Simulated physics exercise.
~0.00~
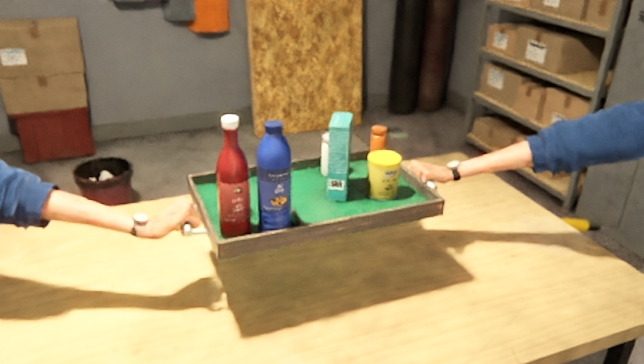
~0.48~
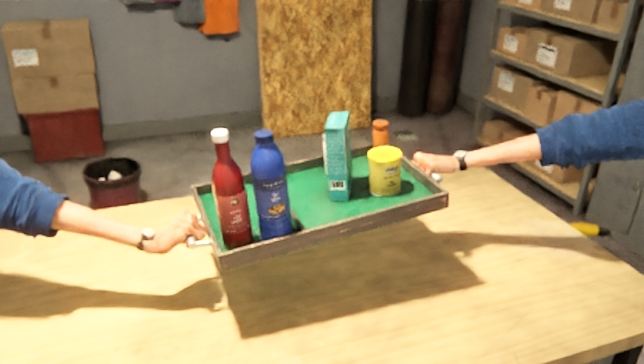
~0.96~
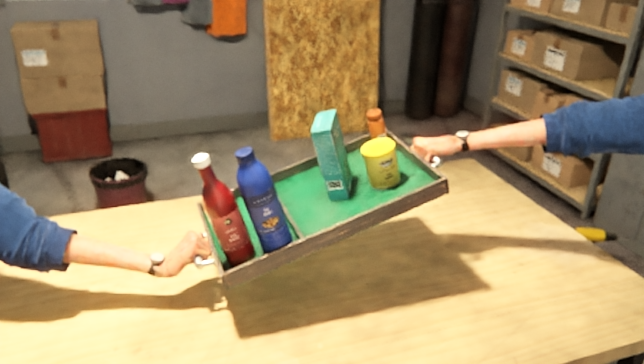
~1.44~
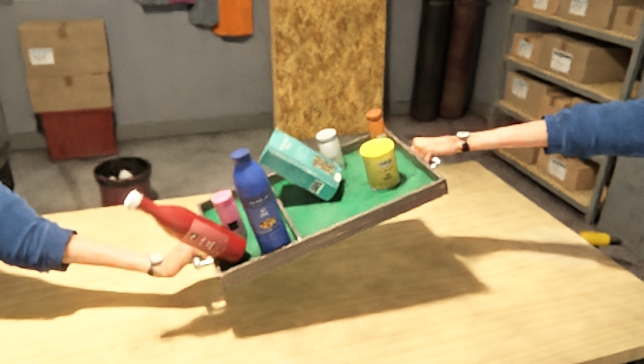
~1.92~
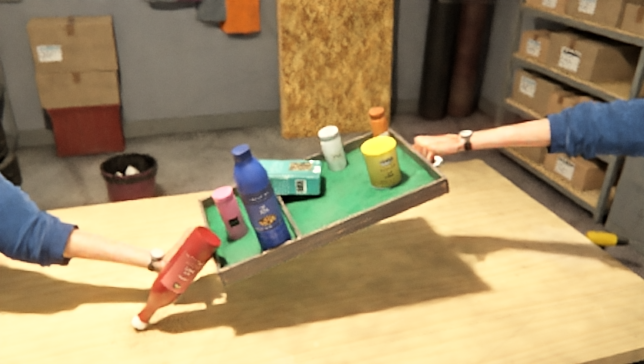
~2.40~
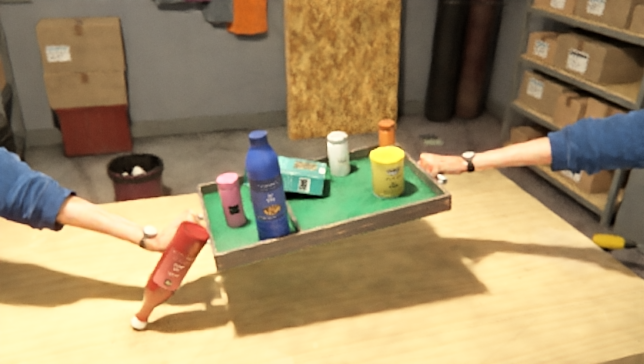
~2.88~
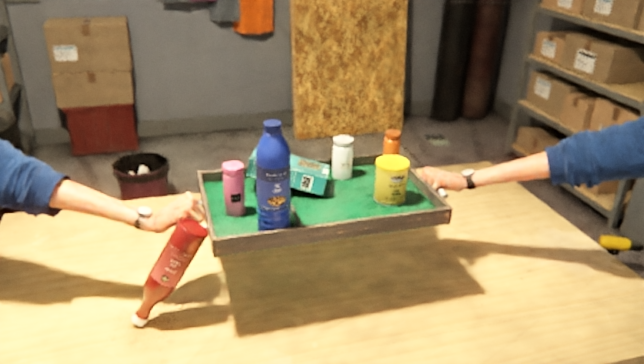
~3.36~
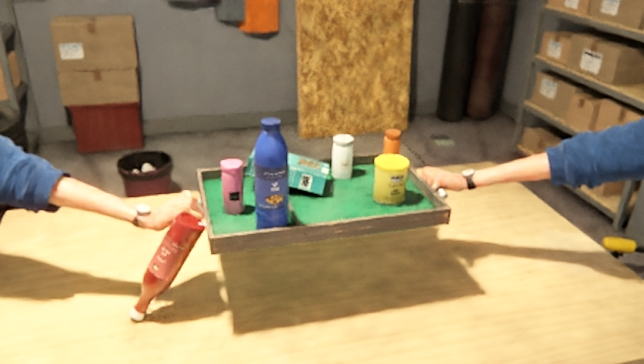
Above a wooden table in a storage room, two hands tilt a green tray of bottles and small containers down to the left; a red bottle topples off the left edge, a turquoise packet falls onto its side, and the tray returns level with the other items standing.
